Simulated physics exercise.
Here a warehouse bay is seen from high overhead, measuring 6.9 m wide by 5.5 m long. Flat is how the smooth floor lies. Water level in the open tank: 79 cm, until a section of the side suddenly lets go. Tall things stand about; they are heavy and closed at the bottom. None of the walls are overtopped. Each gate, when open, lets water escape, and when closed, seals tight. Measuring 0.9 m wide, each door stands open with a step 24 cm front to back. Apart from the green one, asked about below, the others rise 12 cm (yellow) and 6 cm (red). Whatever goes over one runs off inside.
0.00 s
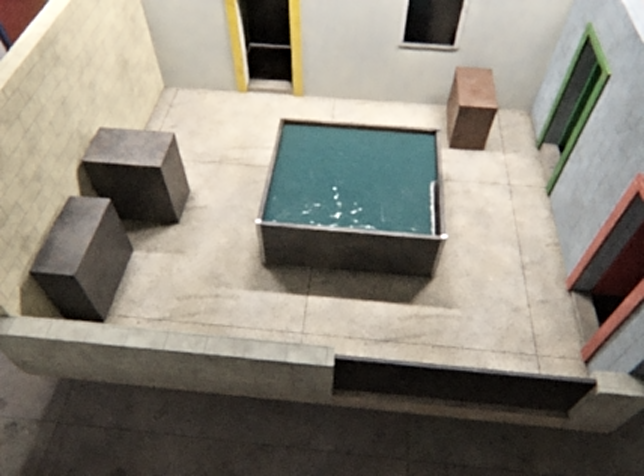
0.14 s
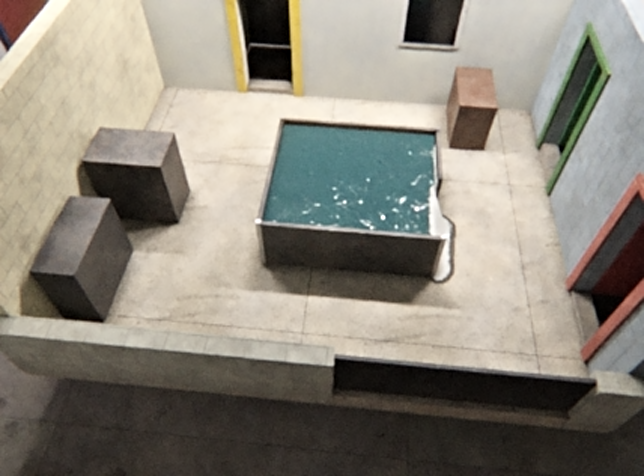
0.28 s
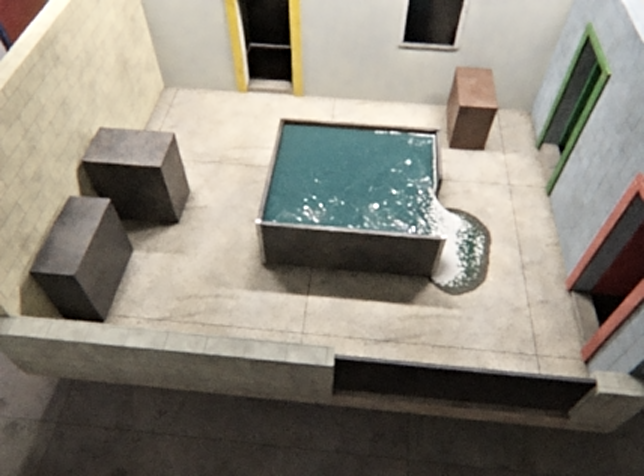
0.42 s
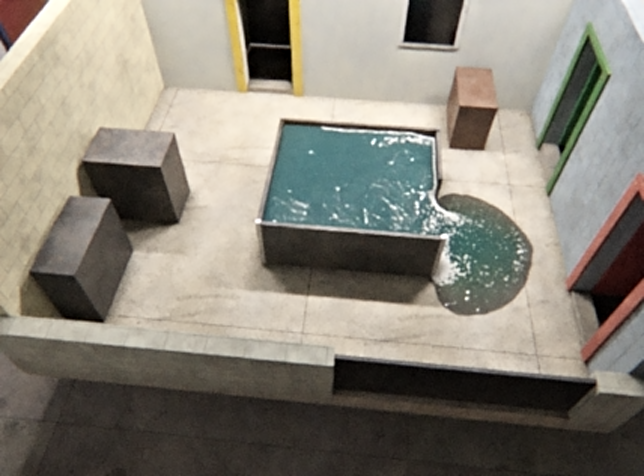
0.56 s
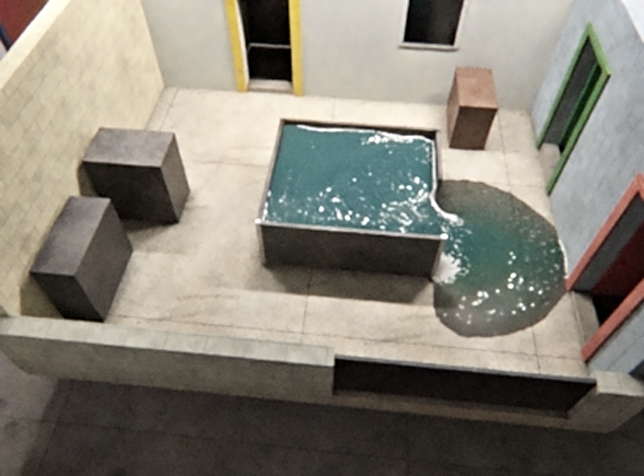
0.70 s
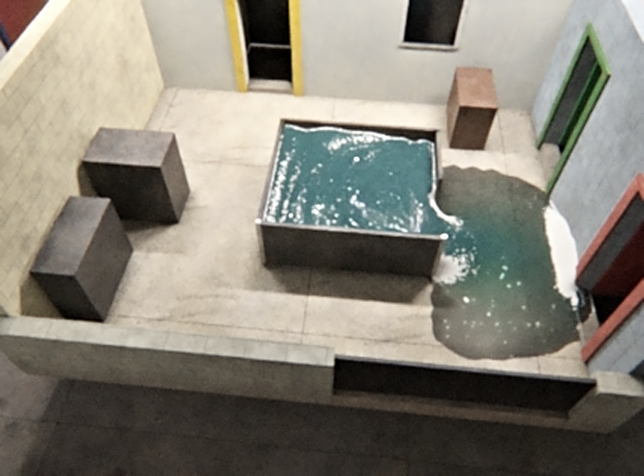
A square open tank of blue-green water sprang a gap at its right side, and the water poured out across the pale floor, spreading into a wide puddle that reached the right-hand wall.
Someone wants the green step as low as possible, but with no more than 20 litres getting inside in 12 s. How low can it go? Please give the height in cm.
No lower than roughly 18.5 cm.
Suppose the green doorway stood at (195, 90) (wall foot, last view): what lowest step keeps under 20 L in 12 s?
It needs about 6.5 cm.
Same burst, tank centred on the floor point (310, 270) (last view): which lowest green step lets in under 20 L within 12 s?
In that case about 18 cm.
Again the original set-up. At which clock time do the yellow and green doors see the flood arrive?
Times: Yellow = 3.6 s, green = 0.9 s.
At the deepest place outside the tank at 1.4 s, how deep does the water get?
Max depth: About 48 cm.
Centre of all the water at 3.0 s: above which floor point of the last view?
(421, 224) or so.
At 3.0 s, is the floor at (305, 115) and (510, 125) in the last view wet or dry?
Spot one: Bone dry, spot two: Awash.
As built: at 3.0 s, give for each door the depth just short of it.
Door by door in cm - yellow 0, green 13, red 25.
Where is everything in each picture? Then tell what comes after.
In the first frame, the open tank at (355, 176) is whole and still, 79 cm deep; the green door at (566, 122) is dry.
In the second frame, the front is at (451, 235), 0.3 m from the gap at (432, 234); 0.3 m2 of floor is wet, 79 cm left at the back.
In the third frame, the gap is at (432, 235), the front 0.8 m out at (484, 247); the back of the open tank holds 79 cm.
In the fourth frame, water pours out at (432, 236) and has run 1.4 m, to (527, 257); about 9 cm deep outside, 79 cm at the back.
In the fifth frame, the front is at (565, 281), 1.9 m from the gap at (432, 236); 3.9 m2 of floor is wet, 78 cm left at the back.
In the sixth frame, the gap is at (432, 235), the front 2.1 m out at (590, 302); the back of the open tank holds 71 cm; 0.6 m in a straight line remain to the green door at (566, 122).
After 1.4 s water covers 20 % of the floor, deepest (48 cm) near (560, 257); 14 cm at the green door, 0 litres in over its 18 cm step.
After 3.0 s water covers 45 % of the floor, deepest (40 cm) near (588, 387); 13 cm at the green door, 0 litres in over its 18 cm step.
After 12.0 s water covers 100 % of the floor, deepest (12 cm) near (314, 99); 9 cm at the green door, 21 litres in over its 18 cm step.
At the green door as built, the water arrived by 1.0 s and peaked near 22 cm at 4.6 s.
Run again over the same 12 s with other heights there, 45 litres in over 15 cm, 10 litres over 20.5 cm. The limit of 20 litres is kept from about 18.5 cm up.
